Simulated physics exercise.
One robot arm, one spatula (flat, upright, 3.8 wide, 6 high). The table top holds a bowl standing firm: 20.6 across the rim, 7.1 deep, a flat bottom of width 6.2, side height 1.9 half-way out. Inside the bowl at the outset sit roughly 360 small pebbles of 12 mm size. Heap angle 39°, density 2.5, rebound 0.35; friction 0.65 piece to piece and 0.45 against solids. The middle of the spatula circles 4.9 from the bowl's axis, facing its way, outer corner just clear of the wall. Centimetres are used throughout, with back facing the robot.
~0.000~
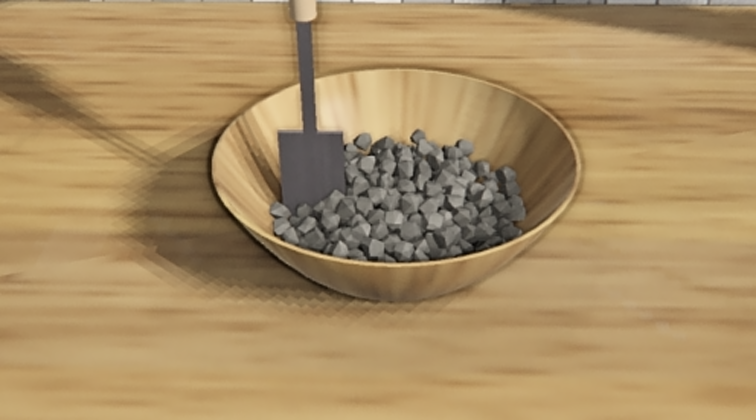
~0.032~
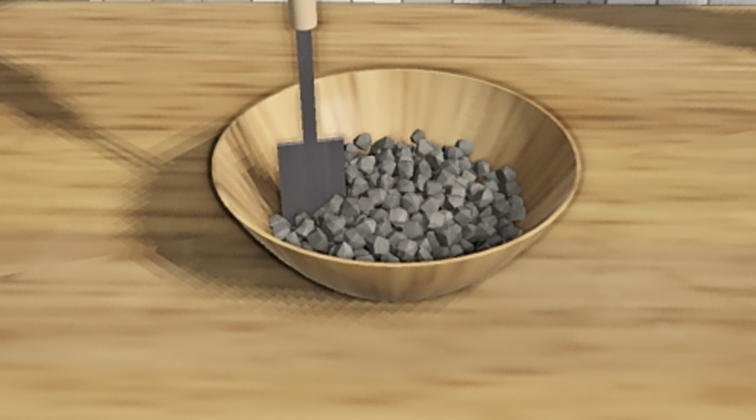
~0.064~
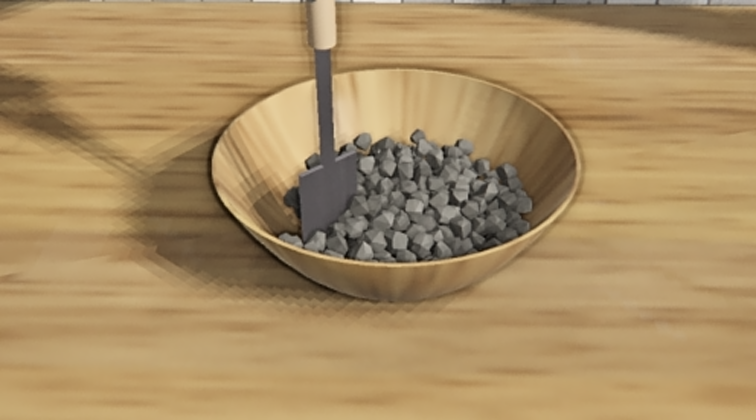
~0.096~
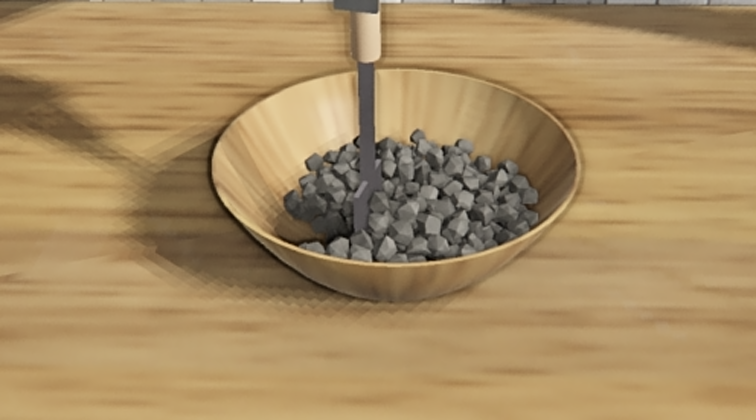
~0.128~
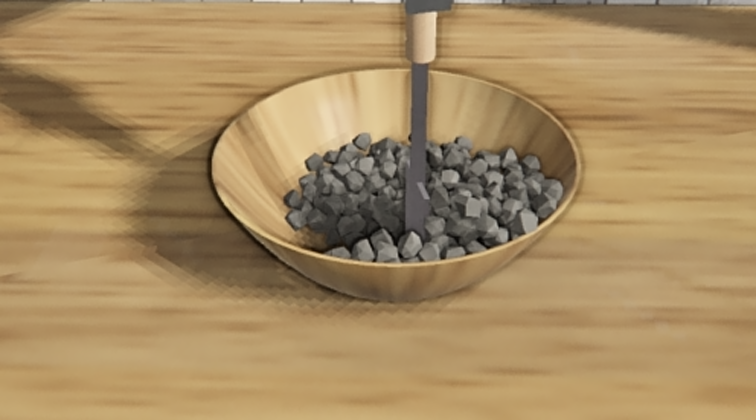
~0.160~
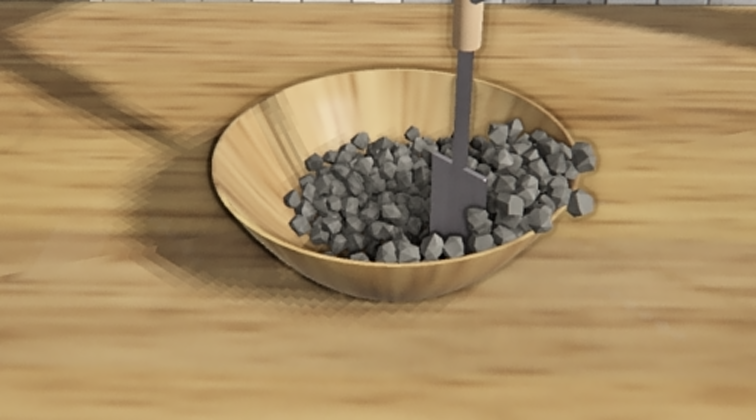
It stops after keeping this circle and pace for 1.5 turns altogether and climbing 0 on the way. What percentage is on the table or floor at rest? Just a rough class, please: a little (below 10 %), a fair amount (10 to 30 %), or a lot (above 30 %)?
A lot.
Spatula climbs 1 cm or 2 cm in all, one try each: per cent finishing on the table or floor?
Some 30 and 25 per cent.
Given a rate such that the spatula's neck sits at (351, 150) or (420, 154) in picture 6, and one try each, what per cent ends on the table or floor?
About 10 and 25 %.
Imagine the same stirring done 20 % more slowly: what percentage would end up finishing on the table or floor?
Near 25 in a hundred, it would be.
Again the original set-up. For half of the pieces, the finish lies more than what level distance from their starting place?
Around 11 centimetres.
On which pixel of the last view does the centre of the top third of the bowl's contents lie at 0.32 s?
About (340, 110) in the last picture.
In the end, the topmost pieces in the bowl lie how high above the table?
6.5 cm or so.
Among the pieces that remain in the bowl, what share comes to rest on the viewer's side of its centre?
Roughly 40 percent of it.
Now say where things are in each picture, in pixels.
The first frame shows the spatula neck at (309, 108), 0° round; upper third of the load around (405, 195), from x 280 to 515, top at y 140; 362 in the bowl.
The second frame shows the spatula neck at (309, 118), 13° round; upper third of the load around (402, 198), from x 280 to 515, top at y 140.
The third frame shows the spatula neck at (327, 139), 43° round; upper third of the load around (412, 210), from x 290 to 520, top at y 135.
The fourth frame shows the spatula neck at (367, 153), 74° round; upper third of the load around (429, 212), from x 290 to 530, top at y 135.
The fifth frame shows the spatula neck at (418, 154), 105° round; upper third of the load around (465, 202), from x 290 to 550, top at y 135.
The sixth frame shows the spatula neck at (461, 141), 136° round; upper third of the load around (506, 182), from x 290 to 585, top at y 130; 358 in the bowl, 4 in flight or on the tool.
After 0.32 s, 290° round, highest piece 10 above the table; 285 in the bowl, 16 on the table or floor, 61 in flight or on the tool.
After 0.48 s, 84° round, highest piece 9 above the table; 245 in the bowl, 92 on the table or floor, 25 in flight or on the tool.
After 0.76 s, 180° round, highest piece 7 above the table; 213 in the bowl, 149 on the table or floor.
After 1.46 s, 180° round, highest piece 7 above the table; 213 in the bowl, 149 on the table or floor.
In the end, 213 in the bowl, 149 on the table or floor. That is 41 % on the table or floor.
